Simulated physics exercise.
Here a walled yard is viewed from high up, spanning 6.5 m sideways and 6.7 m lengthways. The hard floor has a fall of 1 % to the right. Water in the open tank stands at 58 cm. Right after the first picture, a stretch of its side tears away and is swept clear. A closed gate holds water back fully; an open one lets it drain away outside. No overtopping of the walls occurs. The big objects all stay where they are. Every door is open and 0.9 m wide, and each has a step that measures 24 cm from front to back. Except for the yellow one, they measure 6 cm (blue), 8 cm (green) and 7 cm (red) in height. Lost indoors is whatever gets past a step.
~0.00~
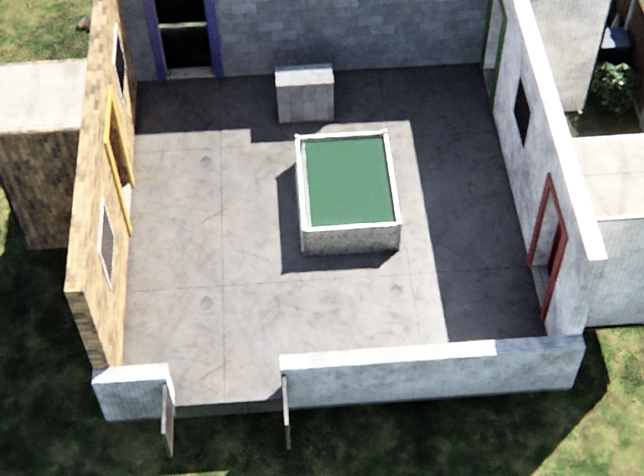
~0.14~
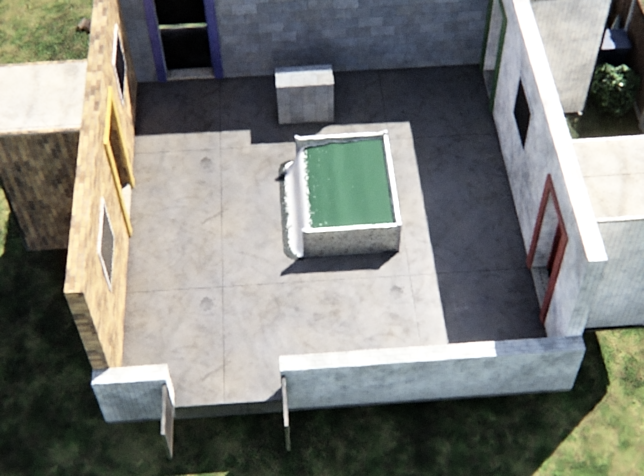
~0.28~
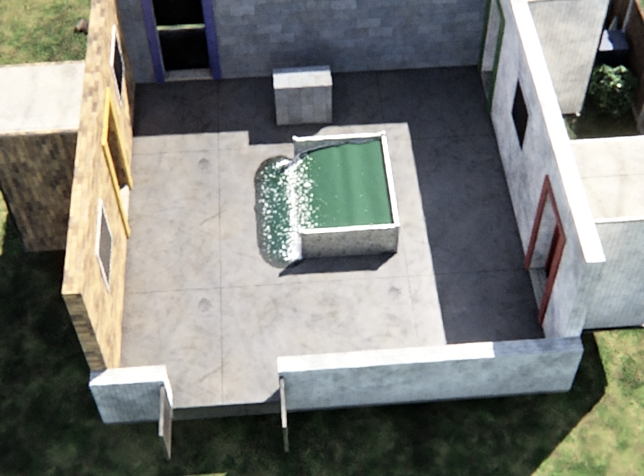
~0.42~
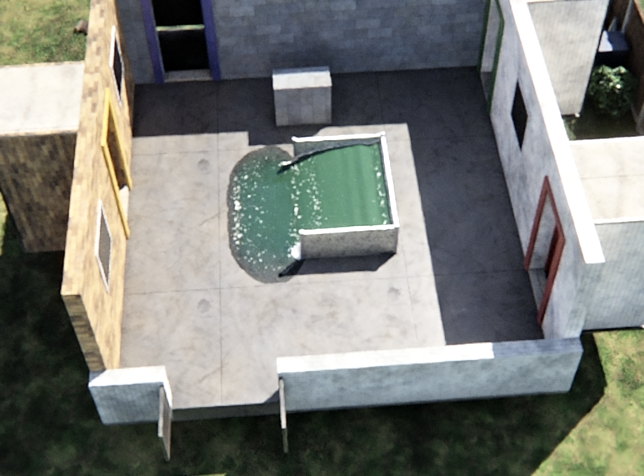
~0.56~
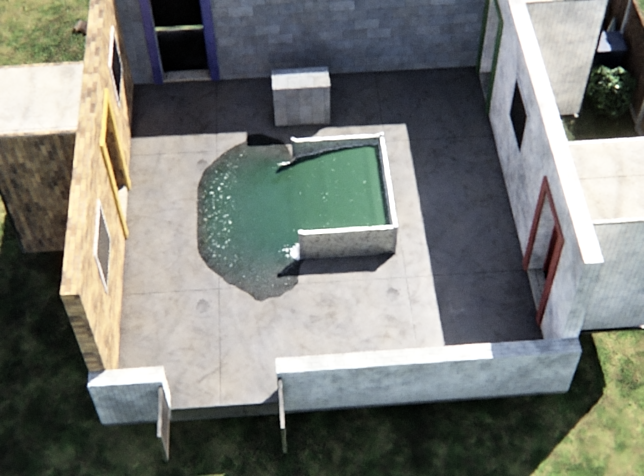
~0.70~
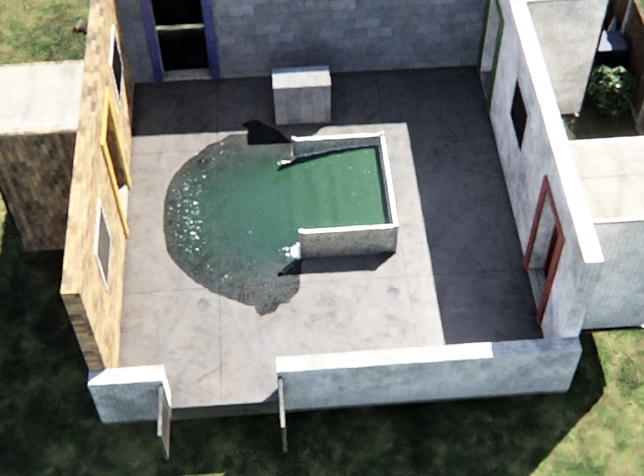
In a walled yard seen from above, the left side of an open tank of green water gives way, and the water pours out through the gap, spreading leftward across the grey floor in a widening rounded pool.
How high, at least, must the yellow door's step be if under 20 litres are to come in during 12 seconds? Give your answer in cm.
I would say about 23 cm.
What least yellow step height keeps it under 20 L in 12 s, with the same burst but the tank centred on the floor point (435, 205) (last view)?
It must be around 16 cm tall.
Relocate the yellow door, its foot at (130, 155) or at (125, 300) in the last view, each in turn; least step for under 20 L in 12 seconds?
In turn: Roughly 13.5 cm, roughly 12.5 cm.
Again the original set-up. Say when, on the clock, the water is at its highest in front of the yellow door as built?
I'd say near 1.4 seconds.
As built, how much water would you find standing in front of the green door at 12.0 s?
6.5 cm.
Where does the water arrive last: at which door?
It's the red one.
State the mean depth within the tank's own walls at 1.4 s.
About 23 centimetres.
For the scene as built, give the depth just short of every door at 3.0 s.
At the yellow door the depth is 16 cm, at blue 13 cm, at green 0 cm and at red 0 cm.
After 1.4 s water covers 30 % of the floor, deepest (31 cm) near (127, 217); 30 cm at the yellow door, 15 litres in over its 15 cm step.
After 3.0 s water covers 35 % of the floor, deepest (25 cm) near (118, 386); 16 cm at the yellow door, 85 litres in over its 15 cm step.
After 12.0 s water covers 85 % of the floor, deepest (8 cm) near (515, 220); 1 cm at the yellow door, 88 litres in over its 15 cm step.
At the yellow door as built, the water arrived by 0.9 s and peaked near 30 cm at 1.4 s.
Run again over the same 12 s with other heights there, 33 litres in over 20.5 cm, 3 litres over 27.5 cm. The limit of 20 litres is kept from about 23 cm up.
